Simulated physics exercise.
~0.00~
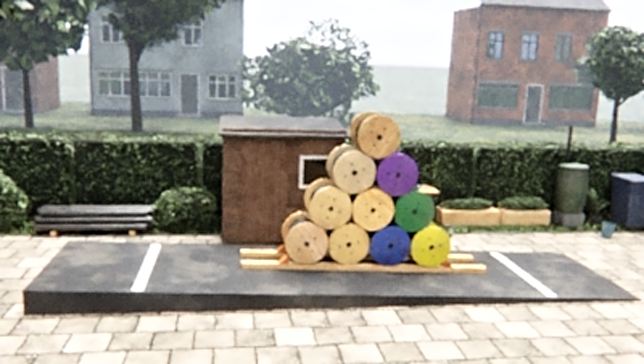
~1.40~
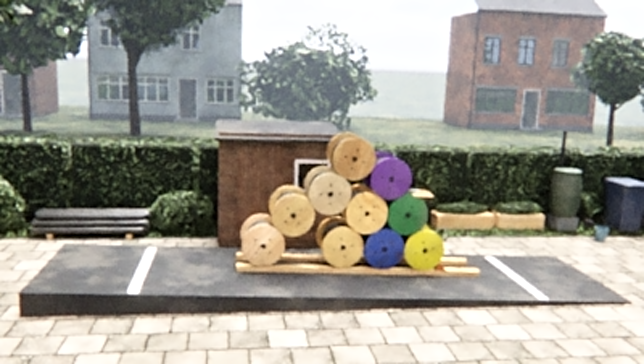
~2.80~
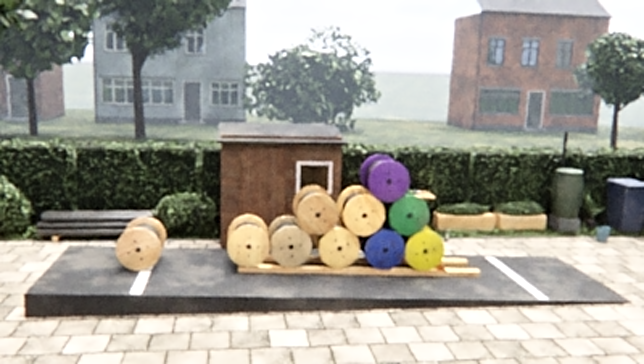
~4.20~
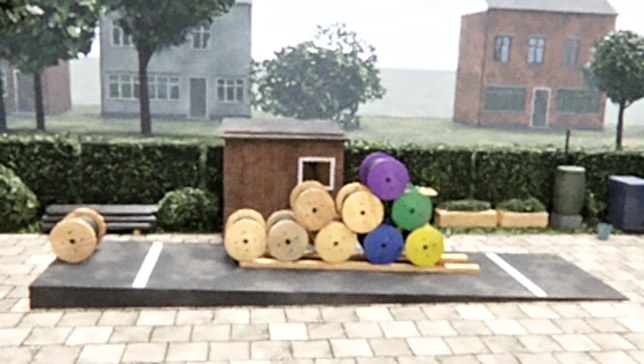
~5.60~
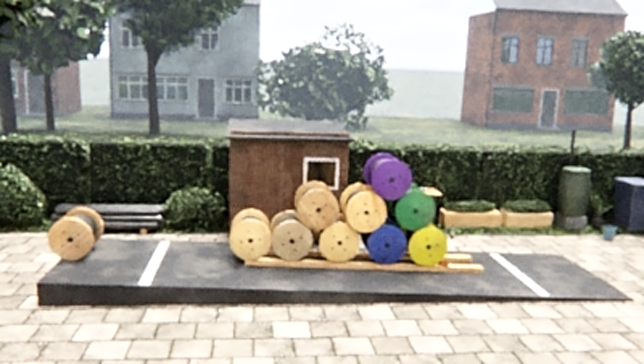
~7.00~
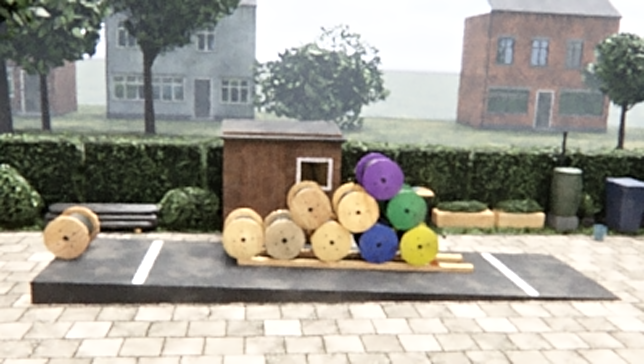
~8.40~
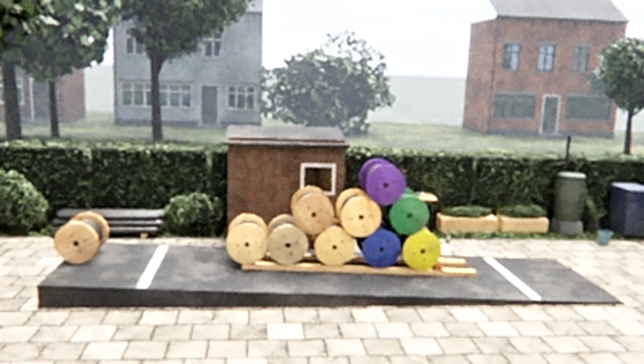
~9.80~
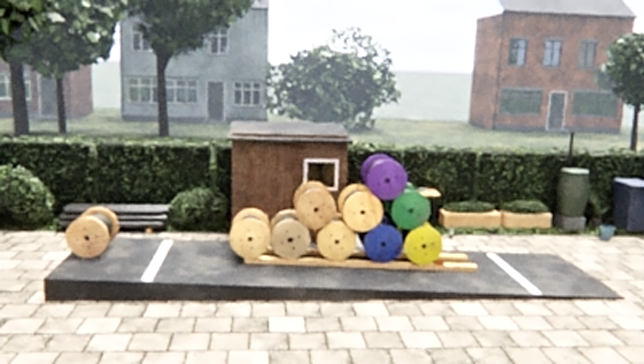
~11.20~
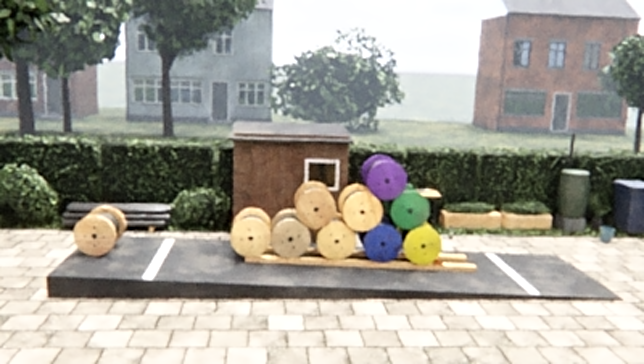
A large pyramid of cable reels stands end-on on a dark asphalt pad, seen from the front across pale paving, with a brown shed, a hedge and houses behind. Most reels are plain wood, while purple, green, blue and yellow ones line the right side. The left side of the stack gives way and the plain reels sag and spread leftward, the top one dropping. One plain reel rolls left over the white line and stops near the pad's left end. The coloured reels hold their places, purple turning slightly, and the lower, wider heap rests still.
